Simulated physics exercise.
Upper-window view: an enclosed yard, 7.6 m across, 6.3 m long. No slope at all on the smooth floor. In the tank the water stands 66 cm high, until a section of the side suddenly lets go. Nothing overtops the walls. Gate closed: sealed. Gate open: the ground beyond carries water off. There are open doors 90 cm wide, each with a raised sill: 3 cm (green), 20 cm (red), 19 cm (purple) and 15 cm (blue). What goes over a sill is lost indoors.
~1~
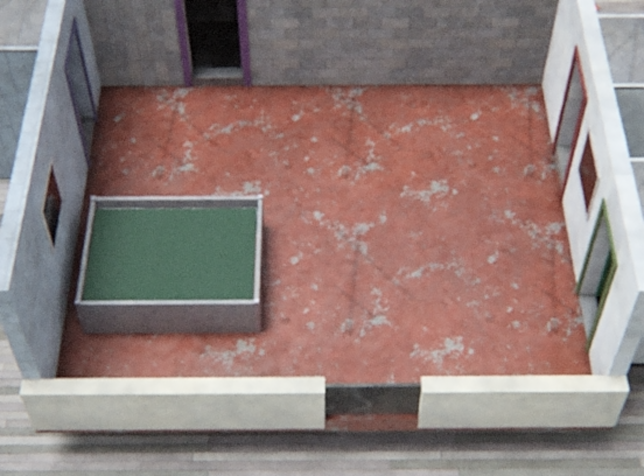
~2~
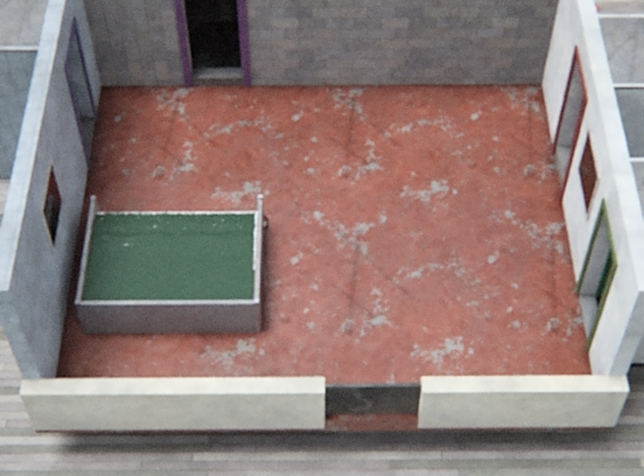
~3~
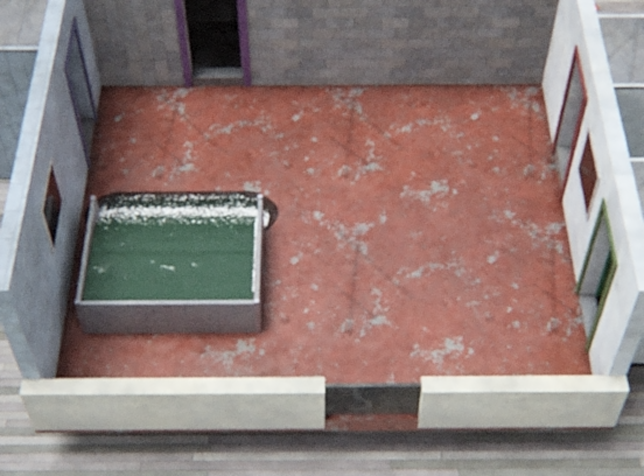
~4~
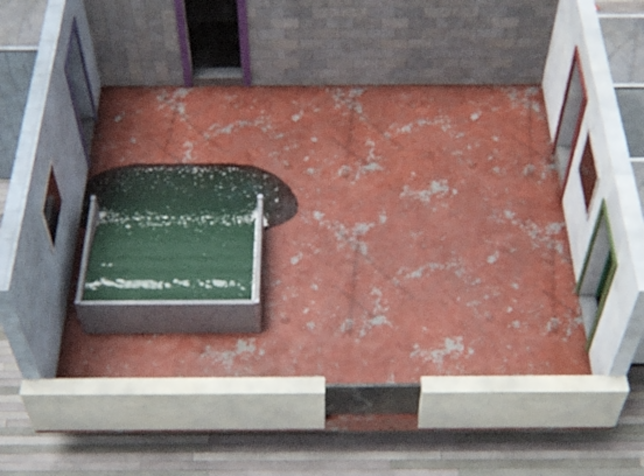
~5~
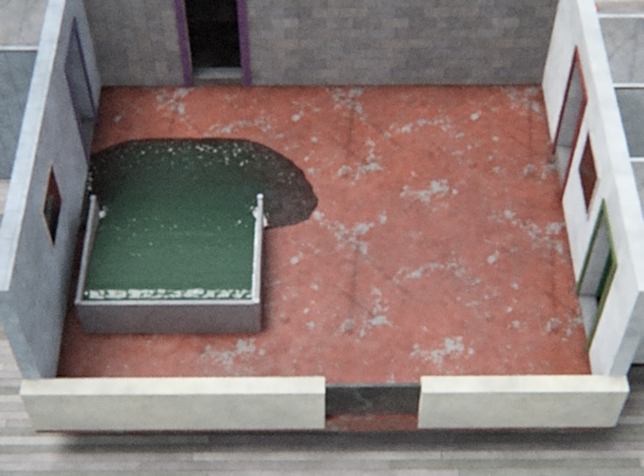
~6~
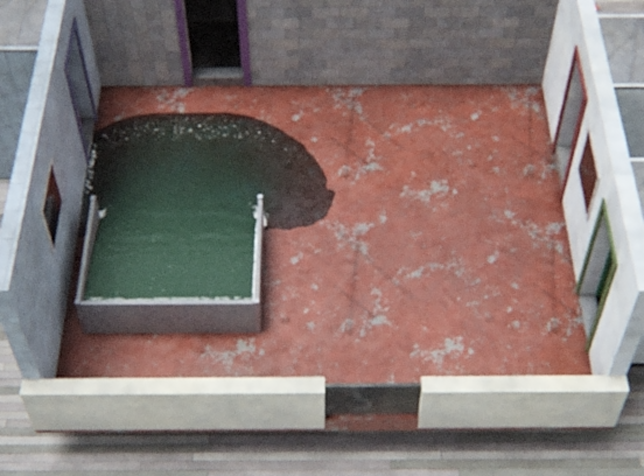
A low grey-walled tank of dark green water stands at the left of a flat, worn red floor with pale patches, seen from above in a walled yard. A purple-framed doorway is in the grey back wall, with red and green-framed openings at right and a cream wall in front. The tank's far side opens and water pours out, spreading in a dark, rounded sheet backward and rightward, while the camera stays still.
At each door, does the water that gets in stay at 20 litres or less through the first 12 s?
At the green door the total will be higher than the limit; at the red door the total will be lower than the limit; at the purple door the total will be higher than the limit; at the blue door the total will be higher than the limit.
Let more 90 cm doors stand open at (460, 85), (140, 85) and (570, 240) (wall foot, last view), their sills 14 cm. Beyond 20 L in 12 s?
Check each in turn: The first fails, the second succeeds, the third fails.
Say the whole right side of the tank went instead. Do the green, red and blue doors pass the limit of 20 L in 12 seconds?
Then: Green beyond it, red short of it, blue short of it.
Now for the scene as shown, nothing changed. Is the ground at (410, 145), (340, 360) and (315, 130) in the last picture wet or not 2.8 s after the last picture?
Well, the first is drenched, the next untouched by it, the last drenched.
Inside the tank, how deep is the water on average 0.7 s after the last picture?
The mean depth is around 31 cm.
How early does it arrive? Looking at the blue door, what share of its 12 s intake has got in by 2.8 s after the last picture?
I'd put it at about 70 per cent by that point.
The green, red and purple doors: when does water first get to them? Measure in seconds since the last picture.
Arrival times: Green 4.5 seconds, red 3.2 seconds, purple 0.2 seconds.
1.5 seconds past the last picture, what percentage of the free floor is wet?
Close to 35 in a hundred parts are wet.
Then, 0.7 s after the last picture water covers 30 % of the floor and is deepest (44 cm) near (101, 93); green door not reached, red door not reached, purple door 38 cm at the sill, 28 L in, blue door 16 cm at the sill, 0 L in.
Then, 1.5 s after the last picture water covers 35 % of the floor and is deepest (45 cm) near (110, 100); green door not reached, red door not reached, purple door 38 cm at the sill, 106 L in, blue door 16 cm at the sill, 0 L in.
Then, 2.8 s after the last picture water covers 40 % of the floor and is deepest (24 cm) near (93, 147); green door not reached, red door not reached, purple door 23 cm at the sill, 183 L in, blue door 24 cm at the sill, 39 L in.
Then, 6.3 s after the last picture water covers 80 % of the floor and is deepest (20 cm) near (581, 392); green door 6 cm at the sill, 4 L in, red door 13 cm at the sill, 0 L in, purple door 7 cm at the sill, 188 L in, blue door 8 cm at the sill, 57 L in.
Then, 11.3 s after the last picture water covers 100 % of the floor and is deepest (12 cm) near (61, 351); green door 9 cm at the sill, 67 L in, red door 6 cm at the sill, 0 L in, purple door 4 cm at the sill, 188 L in, blue door 6 cm at the sill, 57 L in.
